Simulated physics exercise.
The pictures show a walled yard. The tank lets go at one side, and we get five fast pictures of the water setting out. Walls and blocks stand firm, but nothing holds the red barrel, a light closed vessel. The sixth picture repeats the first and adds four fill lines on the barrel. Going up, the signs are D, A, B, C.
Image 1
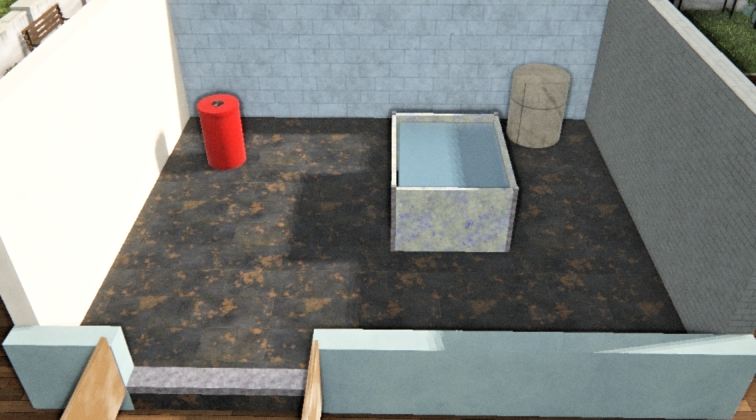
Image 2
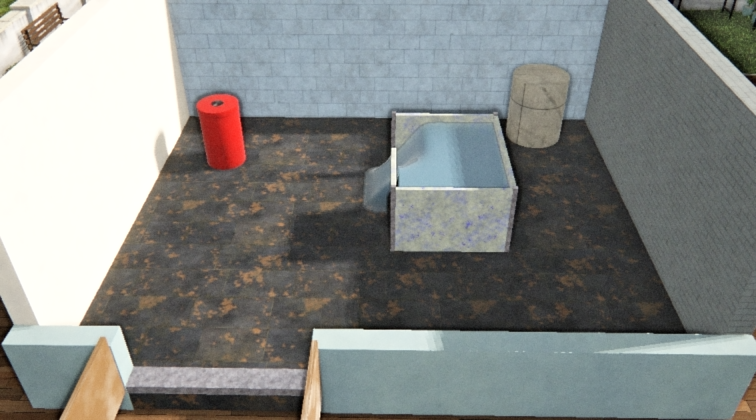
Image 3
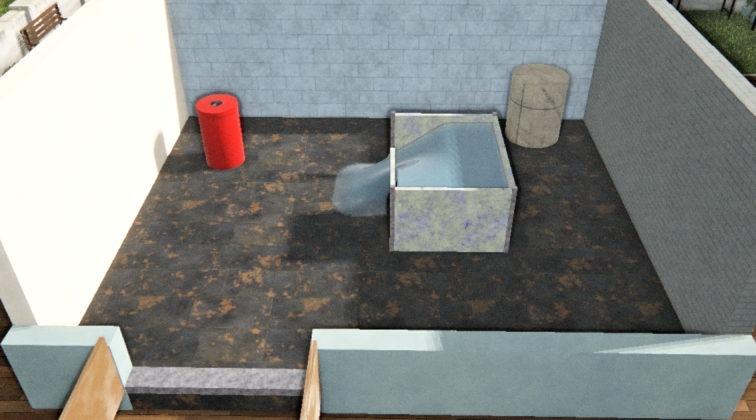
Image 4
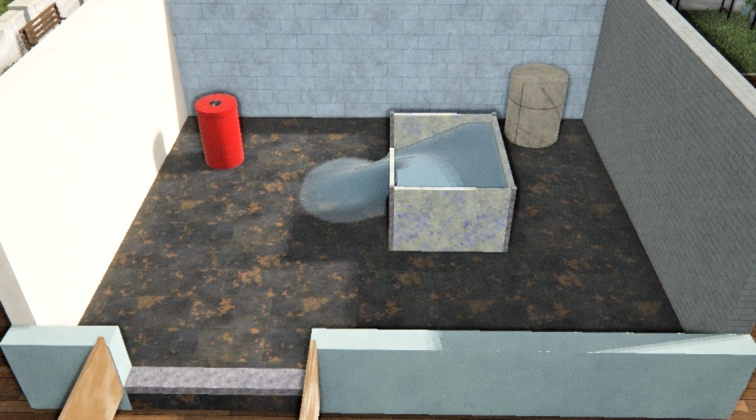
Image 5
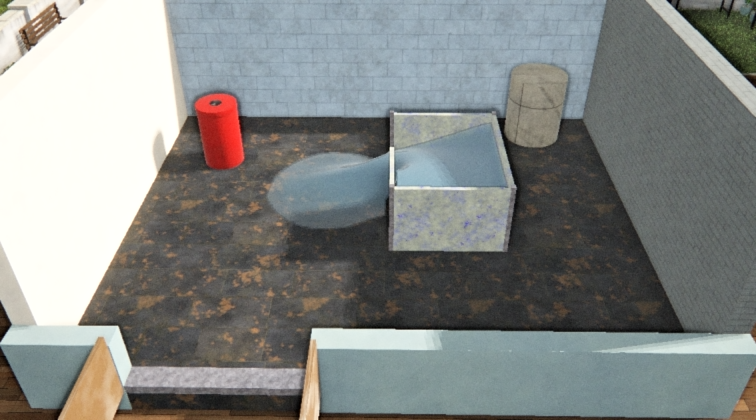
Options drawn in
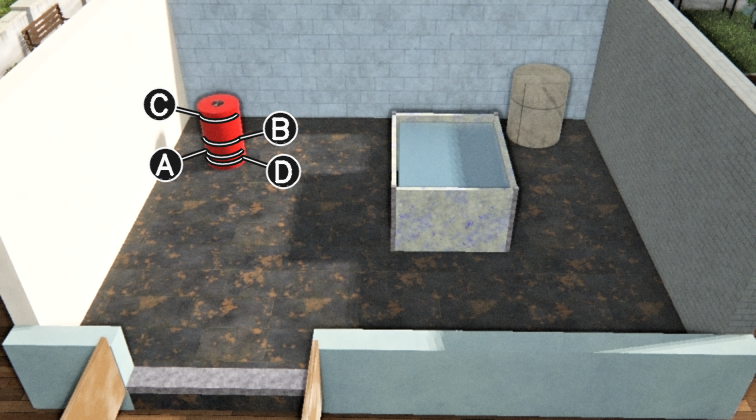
Walled yard with a red barrel at left, water pouring from the left side of a full tank and spreading across the dark ground.
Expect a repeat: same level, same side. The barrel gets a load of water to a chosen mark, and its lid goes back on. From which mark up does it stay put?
It is B.
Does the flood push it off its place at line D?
Yes.
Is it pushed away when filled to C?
No, that is safe.
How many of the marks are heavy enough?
Two of the four.
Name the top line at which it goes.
Here it is line A.
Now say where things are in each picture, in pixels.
The first picture shows lid of the red barrel at (218, 104); tank full, its middle at (449, 154); open gate at (218, 331).
In the second picture, water covers 1 % of the ground, mostly out of sight from here.
In the third picture, 3 % of the ground under water, its edge towards the barrel at (342, 179).
In the fourth picture, 5 % of the ground under water, its edge towards the barrel at (313, 175).
The fifth picture shows lid of the red barrel at (216, 103); 8 % of the ground under water, its edge towards the barrel at (280, 178).
In white, A at (221, 157); B at (219, 144); C at (215, 121); D at (222, 164); from the bottom up D, A, B, C.
If A is chosen, it is pushed about twice its own width away.
If B is chosen, it does not move.
If C is chosen, it does not move.
If D is chosen, it is pushed about twice its own width away.
